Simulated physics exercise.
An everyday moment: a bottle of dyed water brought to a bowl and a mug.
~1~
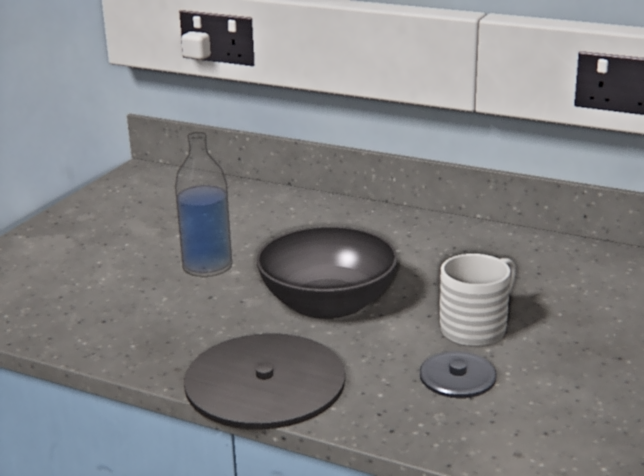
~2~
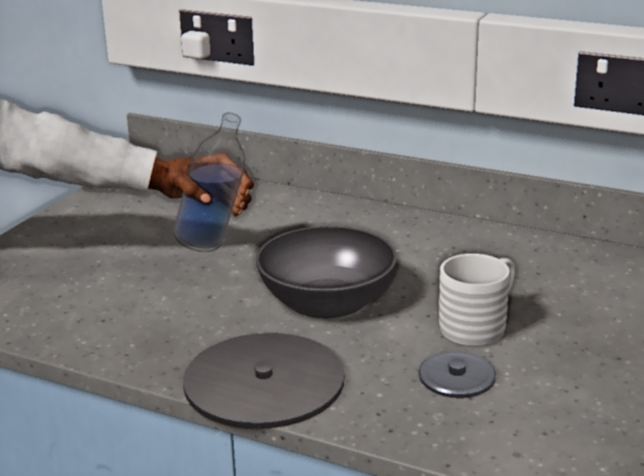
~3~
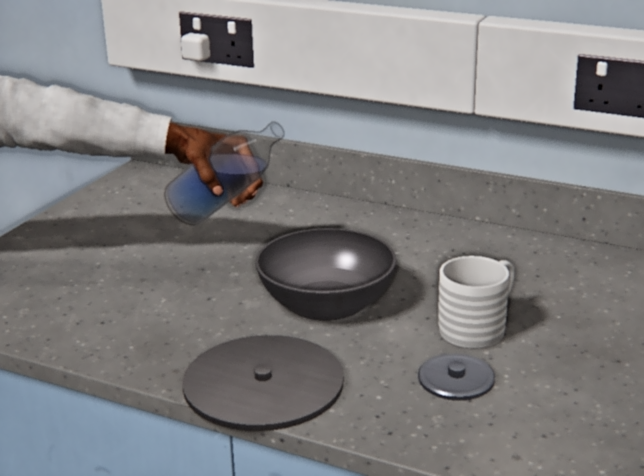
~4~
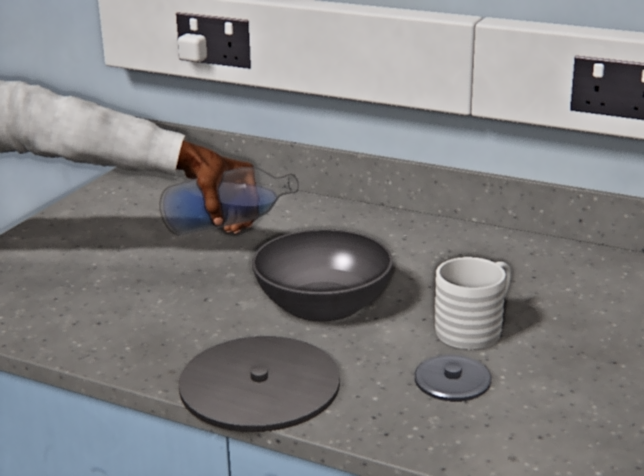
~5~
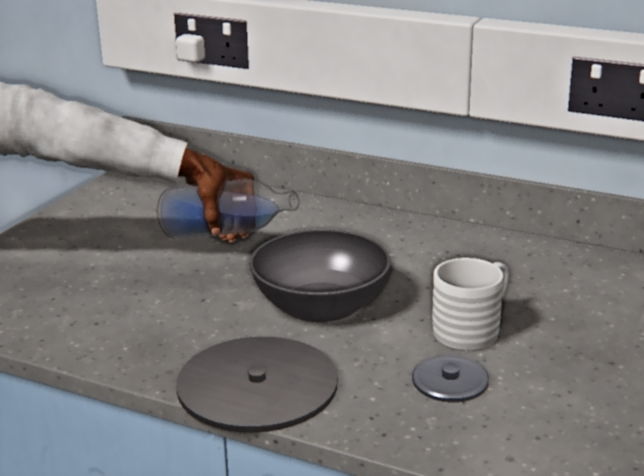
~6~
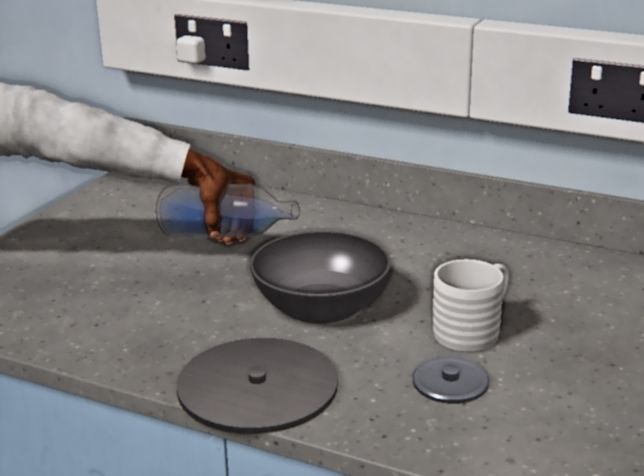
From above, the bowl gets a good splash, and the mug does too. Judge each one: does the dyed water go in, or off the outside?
Outcome: The bowl will let it in; the mug will let it in.
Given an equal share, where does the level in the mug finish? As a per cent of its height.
About 50 per cent of its height.
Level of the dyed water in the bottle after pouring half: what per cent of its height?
I make it 25 per cent.
A moment on, the dyed water goes into the bowl.
Further on, the dyed water goes into the mug.
When it is over, the bowl has its share inside; the mug has its share inside.
